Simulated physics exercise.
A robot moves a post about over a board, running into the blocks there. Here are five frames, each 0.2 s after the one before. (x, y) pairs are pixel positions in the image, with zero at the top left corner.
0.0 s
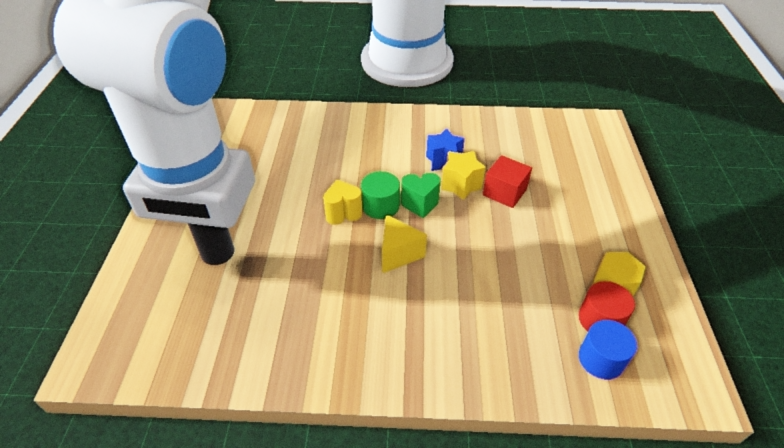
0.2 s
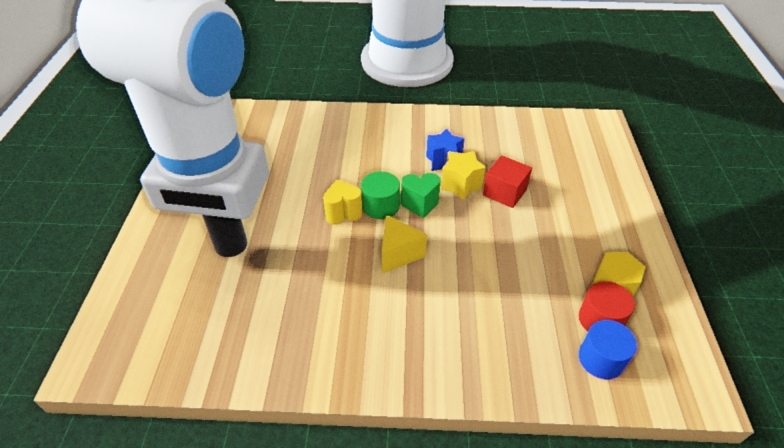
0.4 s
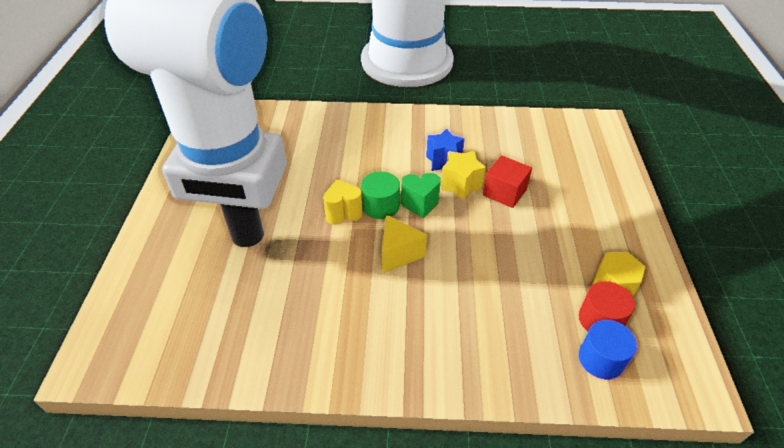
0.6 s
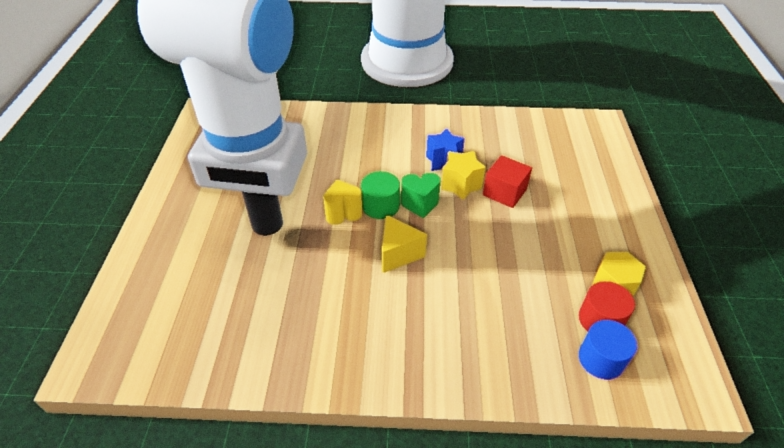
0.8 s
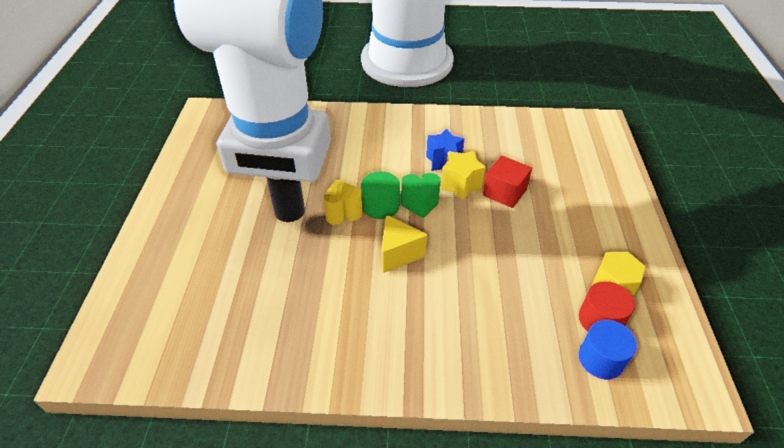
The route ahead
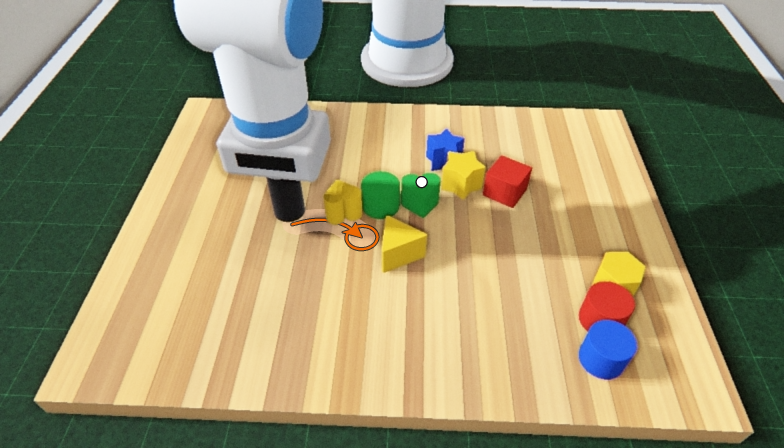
The video shows a robot arm moving a black post rightward and slightly away from the viewer across a striped wooden board, nearing a yellow heart-shaped block, while the red, blue, green and yellow blocks stay still.
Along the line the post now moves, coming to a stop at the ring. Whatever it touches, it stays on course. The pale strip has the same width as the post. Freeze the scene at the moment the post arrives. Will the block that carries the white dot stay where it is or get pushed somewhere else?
Shifted.
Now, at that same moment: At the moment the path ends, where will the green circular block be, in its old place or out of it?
It is no longer where it was.
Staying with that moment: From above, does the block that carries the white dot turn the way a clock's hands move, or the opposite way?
From above, it looks like the block that carries the white dot goes clockwise.
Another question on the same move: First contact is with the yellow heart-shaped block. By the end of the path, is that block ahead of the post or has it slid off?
It slips away.
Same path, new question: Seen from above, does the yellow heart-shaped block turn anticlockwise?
Yes, that is what happens.
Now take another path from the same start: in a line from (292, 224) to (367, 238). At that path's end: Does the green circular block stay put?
No.
Drawn move, from (292, 224) over (318, 220) and (343, 224) to (362, 237); the dot is on the green heart-shaped block.
The first path, step by step. Halfway along, post (331, 208); yellow heart-shaped block (362, 191); green circular block (396, 178); green heart-shaped block (433, 179), turned 25° clockwise.
At the end, post (361, 225); yellow heart-shaped block (381, 197), turned 60° anticlockwise; green circular block (403, 174); yellow triangular block still; green heart-shaped block (437, 177), turned 50° clockwise.
